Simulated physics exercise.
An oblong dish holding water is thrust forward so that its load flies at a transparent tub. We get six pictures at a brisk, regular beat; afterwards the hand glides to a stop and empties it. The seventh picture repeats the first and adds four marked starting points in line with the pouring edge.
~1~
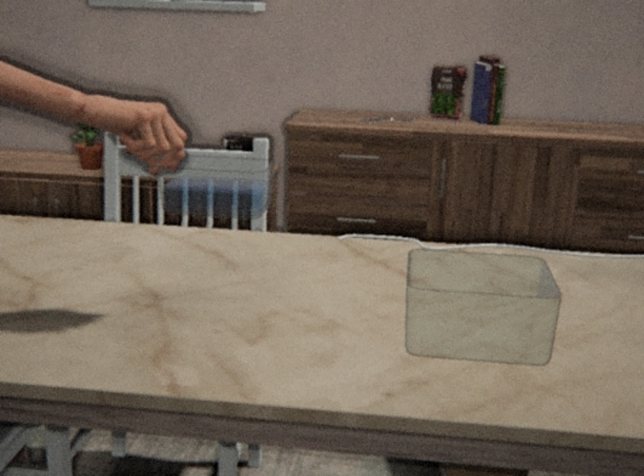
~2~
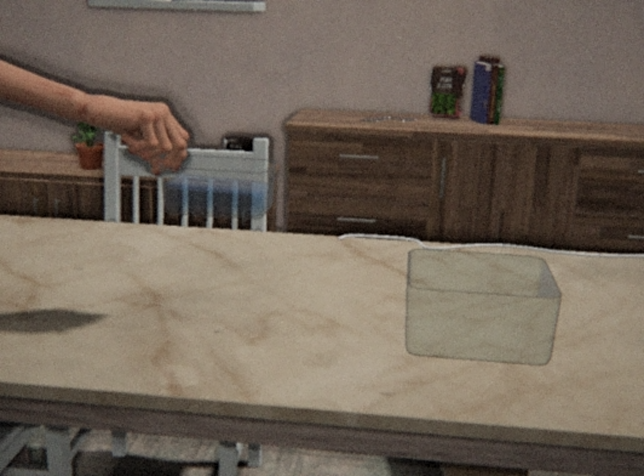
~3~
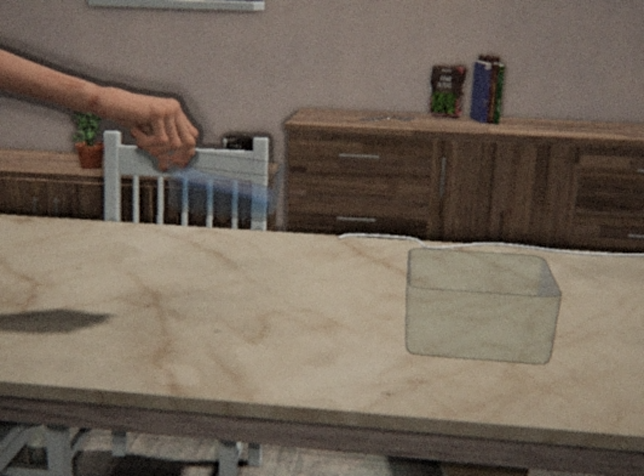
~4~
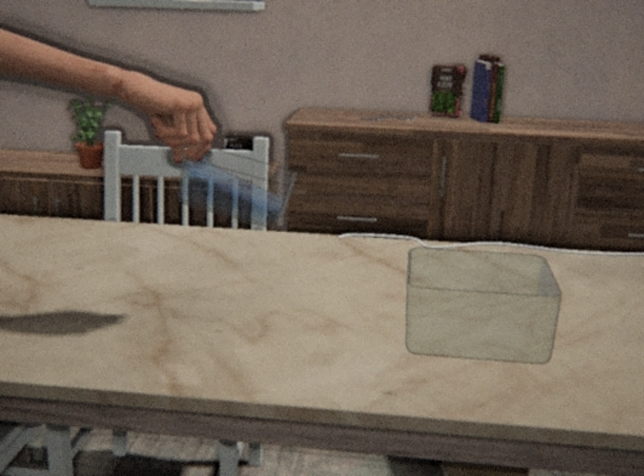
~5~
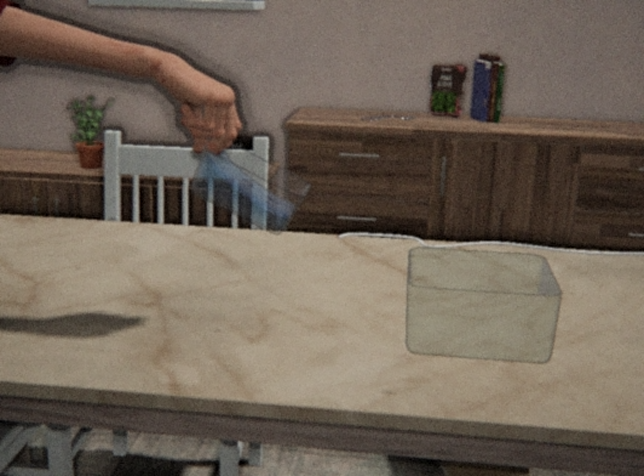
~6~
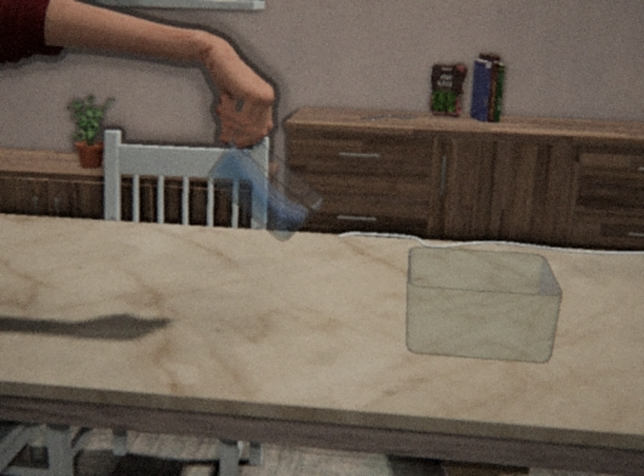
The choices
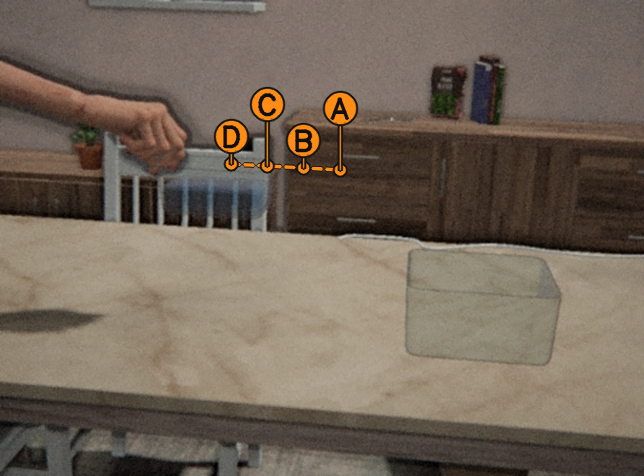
Across a marble-topped table in a room with a white chair and a wooden sideboard, a hand at the left holds a see-through dish of bluish water level, away from a clear tub. The arm then moves right and slightly downward, tilting the dish steadily more steeply toward the tub.
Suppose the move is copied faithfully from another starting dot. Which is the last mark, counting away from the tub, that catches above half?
B will do.
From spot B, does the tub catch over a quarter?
Yes, it does.
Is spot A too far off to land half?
No, not at all.
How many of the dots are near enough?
Two.
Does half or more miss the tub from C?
Yes, it does.
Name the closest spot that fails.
That would be C.
On the marked copy, A at (340, 170); B at (303, 168); C at (267, 166); D at (231, 164).
If A is chosen, about 94 % lands in the tub, 3 % falls short.
If B is chosen, about 79 % lands in the tub, 5 % falls short and 16 % goes beside or beyond.
If C is chosen, about 24 % lands in the tub, 67 % falls short and 10 % goes beside or beyond.
If D is chosen, about 0 % lands in the tub, 93 % falls short and 7 % goes beside or beyond.
